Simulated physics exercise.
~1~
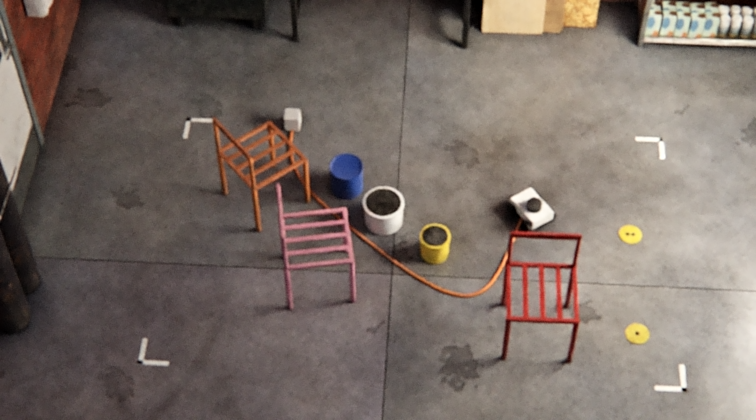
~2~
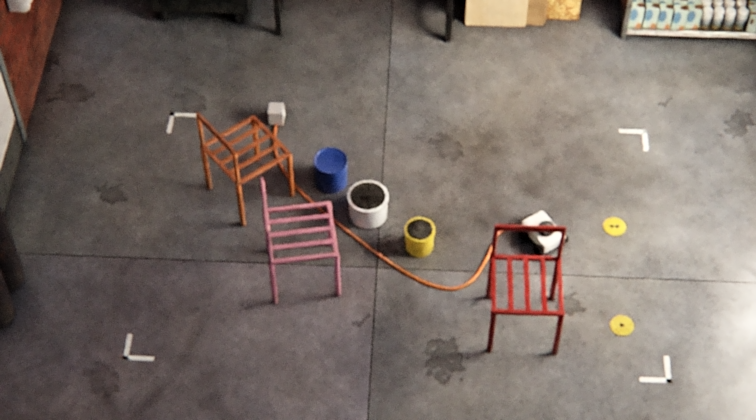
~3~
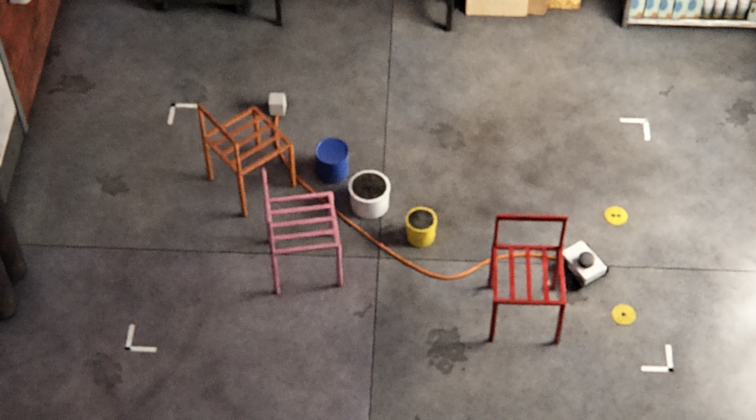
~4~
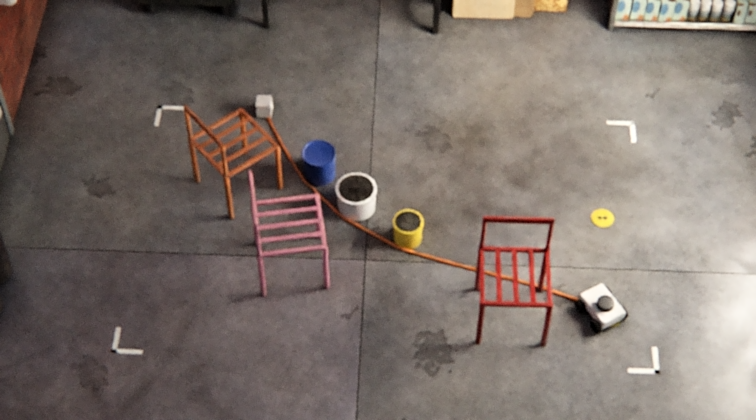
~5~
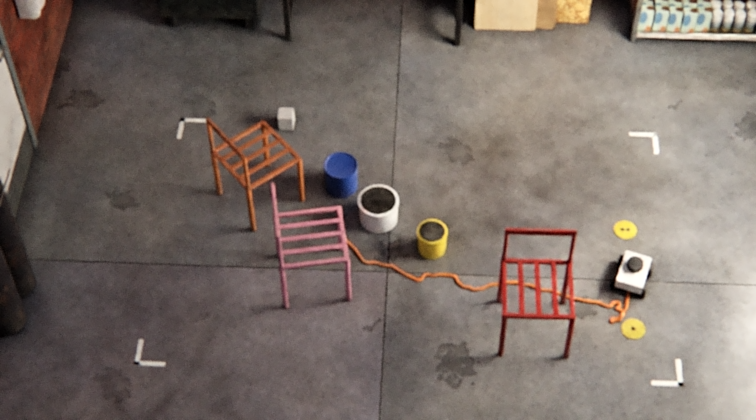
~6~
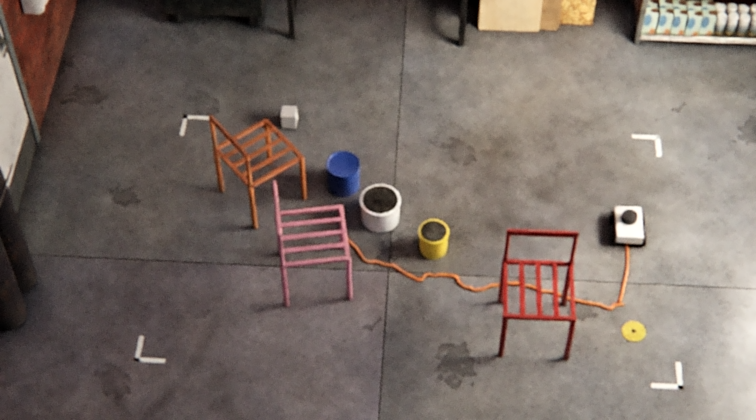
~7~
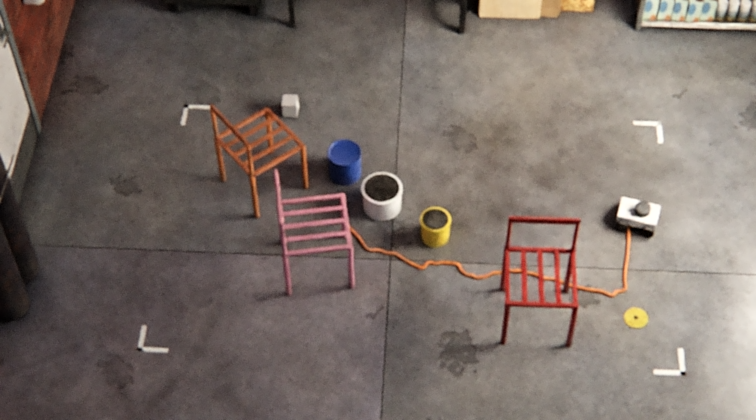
We see an orange lead running past chairs and pots to a small white cart, which moves right and down behind the red chair, pulling the lead straighter until its far end comes free; the cart then turns upward and stops at right, the slack, wavy lead trailing behind.
